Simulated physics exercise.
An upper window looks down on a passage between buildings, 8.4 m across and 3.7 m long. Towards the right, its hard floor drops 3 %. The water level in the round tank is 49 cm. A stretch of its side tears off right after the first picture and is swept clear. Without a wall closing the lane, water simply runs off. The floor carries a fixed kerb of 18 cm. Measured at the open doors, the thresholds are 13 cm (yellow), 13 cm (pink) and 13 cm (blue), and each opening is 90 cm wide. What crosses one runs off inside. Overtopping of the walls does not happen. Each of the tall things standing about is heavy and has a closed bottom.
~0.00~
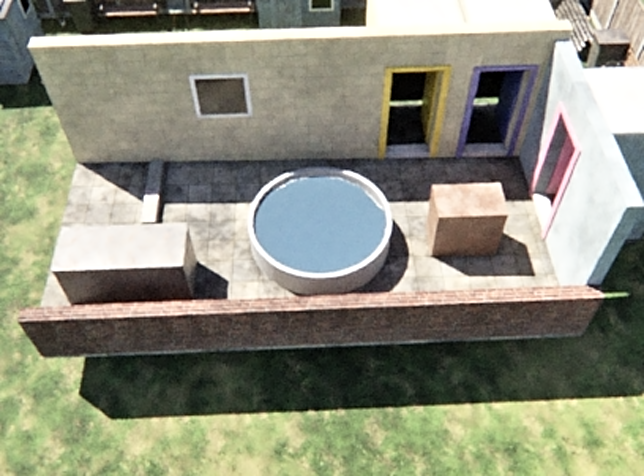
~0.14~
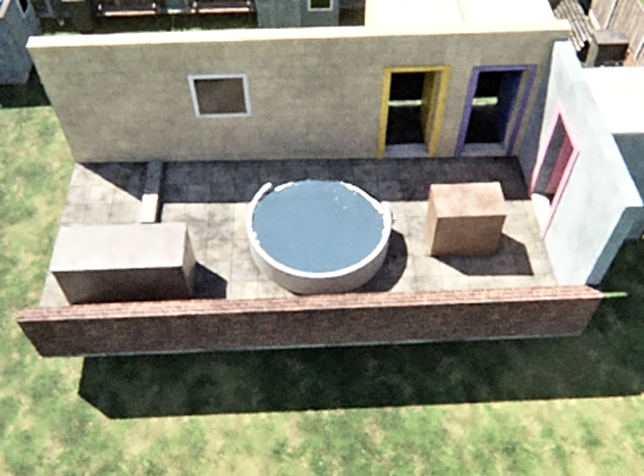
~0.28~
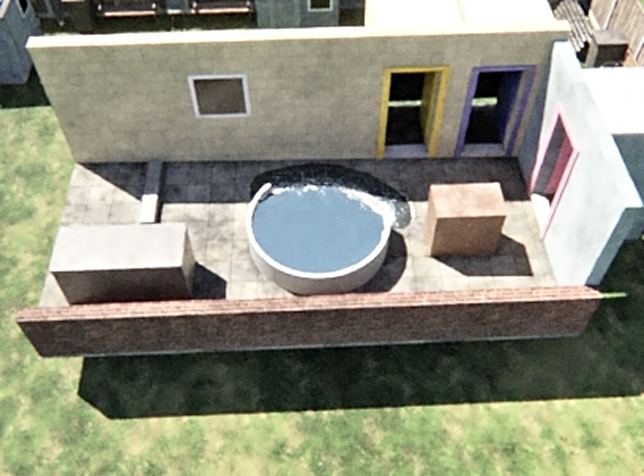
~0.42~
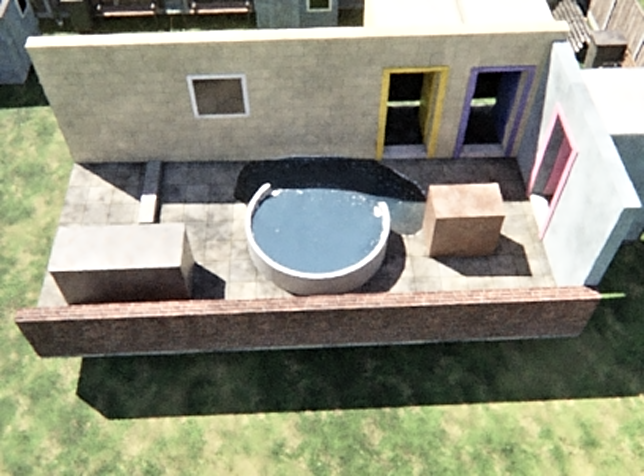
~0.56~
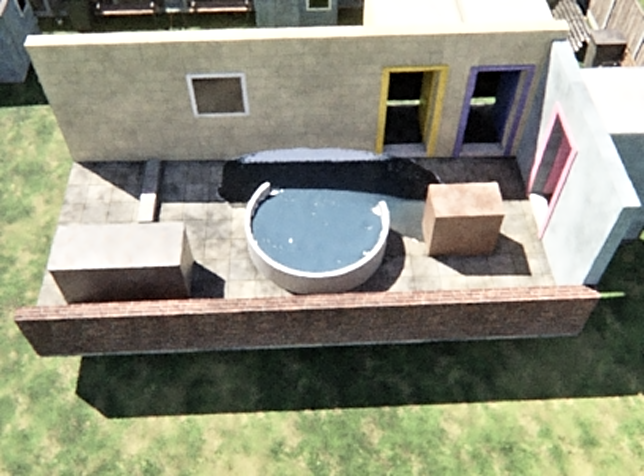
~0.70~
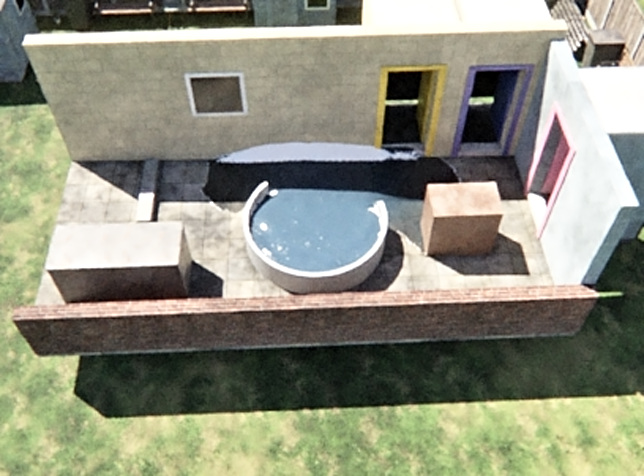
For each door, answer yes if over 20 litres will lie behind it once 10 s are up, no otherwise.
Yellow door - yes, pink door - yes, blue door - yes.
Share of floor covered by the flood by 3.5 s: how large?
Covered: Roughly 55 per cent.
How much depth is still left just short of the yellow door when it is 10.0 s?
It's some 11.5 centimetres deep.
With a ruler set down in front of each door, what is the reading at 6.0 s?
In centimetres, the yellow door gives 7, the pink door 16 and the blue door 17.
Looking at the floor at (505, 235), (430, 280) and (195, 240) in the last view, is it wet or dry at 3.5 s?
Going through the three points: Awash, then not yet touched, then awash.
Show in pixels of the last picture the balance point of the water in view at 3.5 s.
(365, 209).
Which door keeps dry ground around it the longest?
Door: Pink.
After 1.4 s water covers 30 % of the floor and is deepest (38 cm) near (345, 161); yellow door 24 cm at the sill, 11 L in, pink door not reached, blue door 11 cm at the sill, 0 L in.
After 2.2 s water covers 35 % of the floor and is deepest (39 cm) near (507, 159); yellow door 21 cm at the sill, 41 L in, pink door 16 cm at the sill, 0 L in, blue door 13 cm at the sill, 0 L in.
After 3.5 s water covers 55 % of the floor and is deepest (30 cm) near (507, 159); yellow door 13 cm at the sill, 59 L in, pink door 22 cm at the sill, 30 L in, blue door 16 cm at the sill, 27 L in.
After 6.0 s water covers 80 % of the floor and is deepest (21 cm) near (554, 313); yellow door 7 cm at the sill, 60 L in, pink door 16 cm at the sill, 85 L in, blue door 17 cm at the sill, 64 L in.
After 10.0 s water covers 80 % of the floor and is deepest (19 cm) near (512, 314); yellow door 11 cm at the sill, 60 L in, pink door 16 cm at the sill, 94 L in, blue door 15 cm at the sill, 72 L in.
